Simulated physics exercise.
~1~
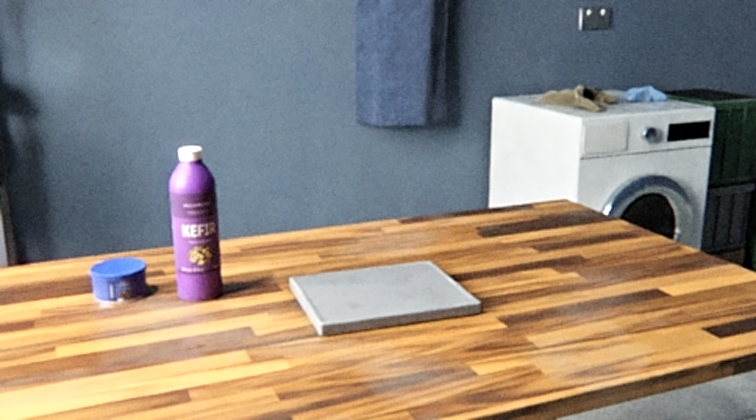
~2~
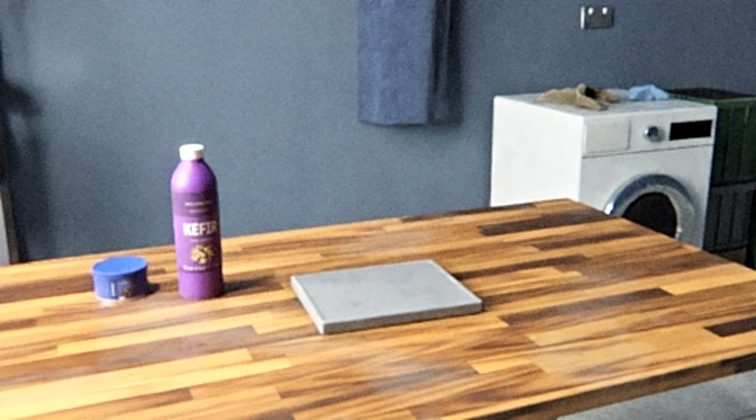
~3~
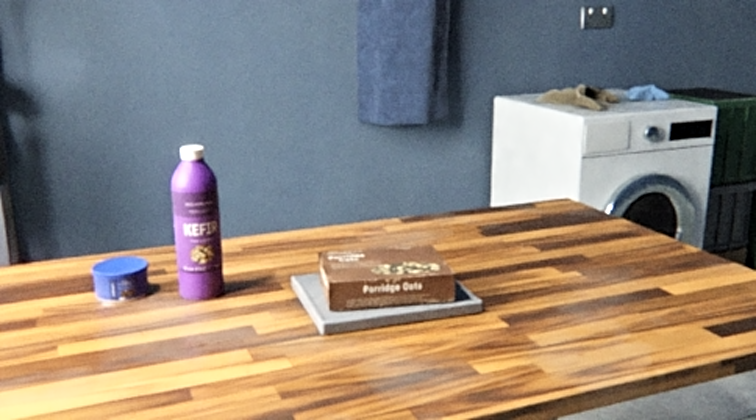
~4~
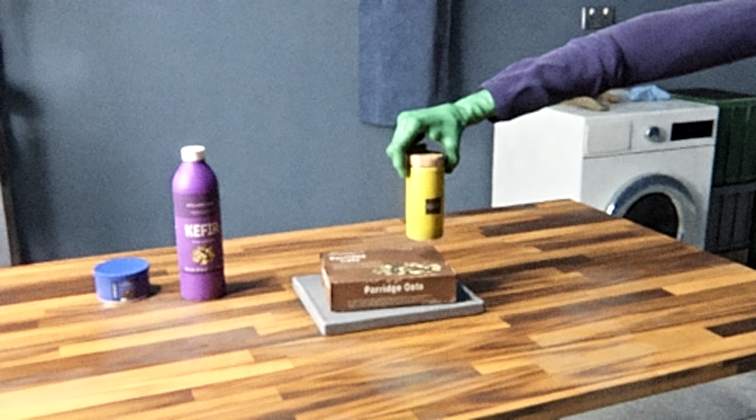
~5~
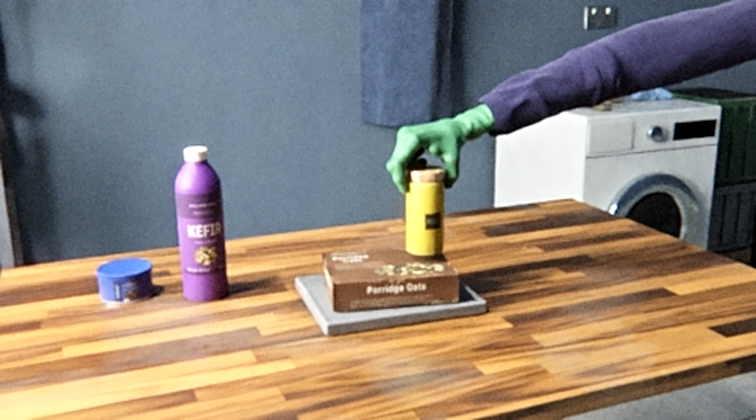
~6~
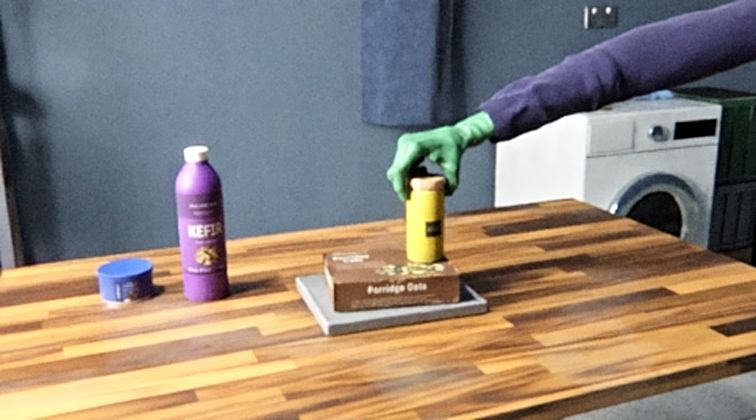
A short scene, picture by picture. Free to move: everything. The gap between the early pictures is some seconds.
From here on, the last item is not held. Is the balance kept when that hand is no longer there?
My guess is a success.
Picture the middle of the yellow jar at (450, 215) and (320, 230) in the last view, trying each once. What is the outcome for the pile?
In the first case the pile collapses, while in the second it collapses.
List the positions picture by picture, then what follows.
The last thing is not in view yet; blue tub (120, 280), in the first picture.
The last thing is not in view yet; grey tray (383, 294), in the second picture.
The last thing is not in view yet; blue tub (122, 279), in the third picture.
Still above its spot; yellow jar (426, 195); grey tray (384, 295), in the fourth picture.
Still above its spot; yellow jar (425, 210); blue tub (126, 281), in the fifth picture.
In place under the hand; yellow jar (426, 218); grey tray (388, 295), in the sixth picture.
Then, 0.80 s on from there, no change.
Then, 1.70 s on from there, yellow jar resting near (426, 218).
In the end, all 5 unmoved. At the end, from the last picture's camera, yellow jar near (426, 218). The pile holds.
